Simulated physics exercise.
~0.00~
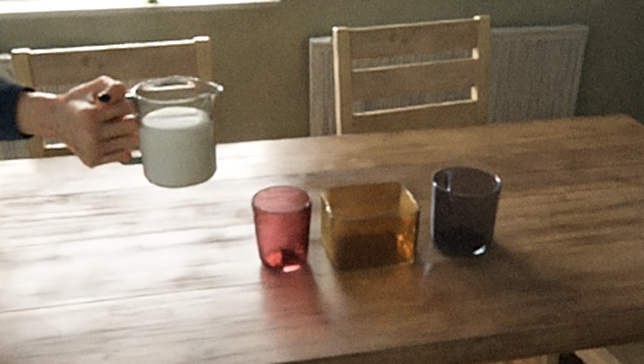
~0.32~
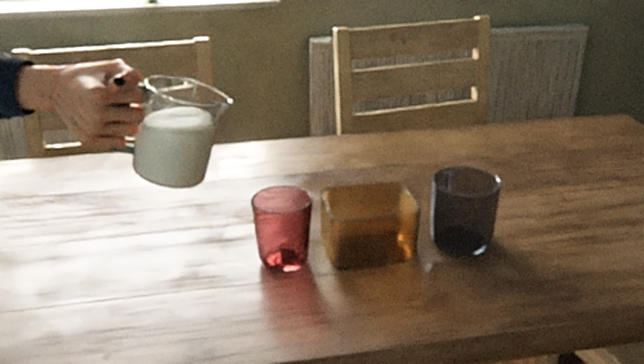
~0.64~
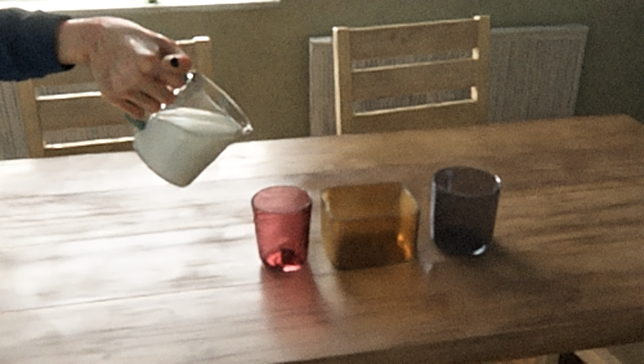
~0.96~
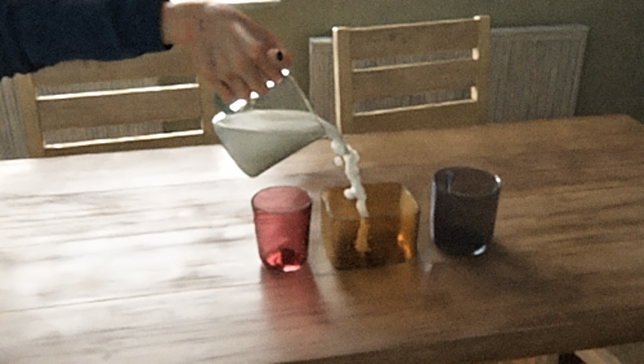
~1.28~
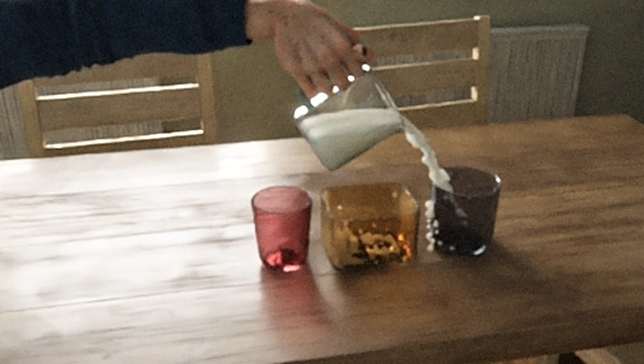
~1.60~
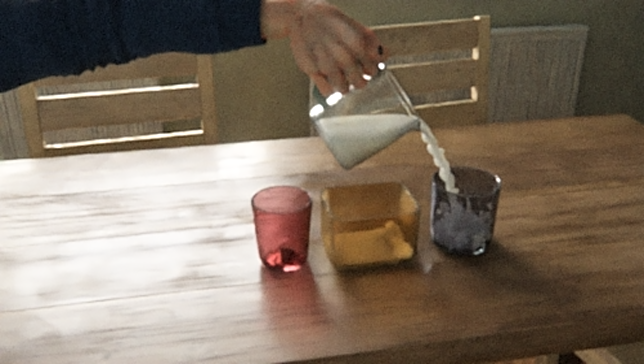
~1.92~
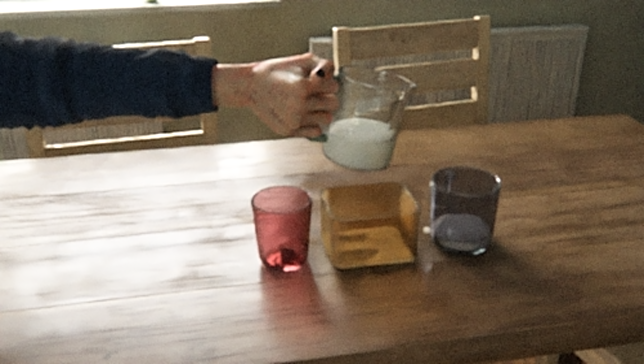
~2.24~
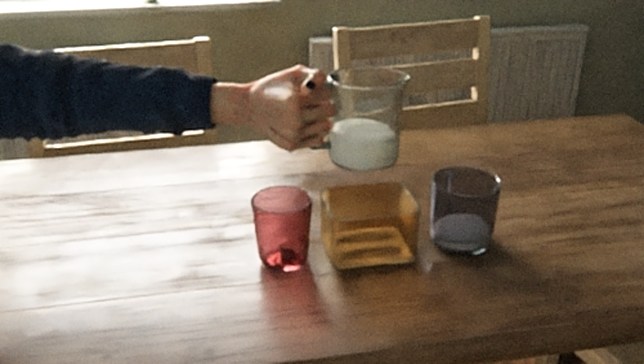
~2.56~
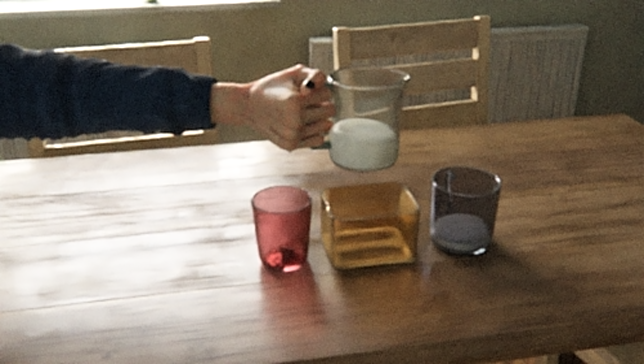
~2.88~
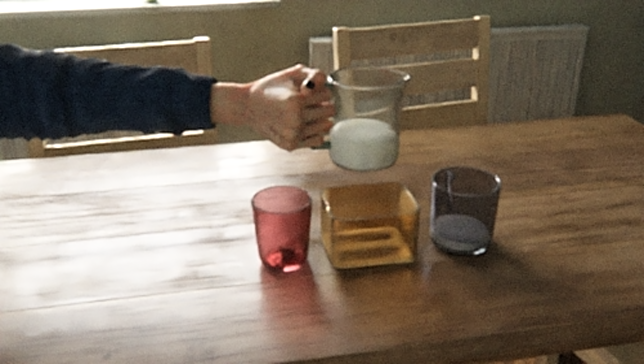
A hand tipped a glass pitcher of milk to the right while sweeping it over three colored containers, pouring into the amber tub and then the dark cup, before leveling it, leaving a little milk in the dark cup and the red tumbler empty.
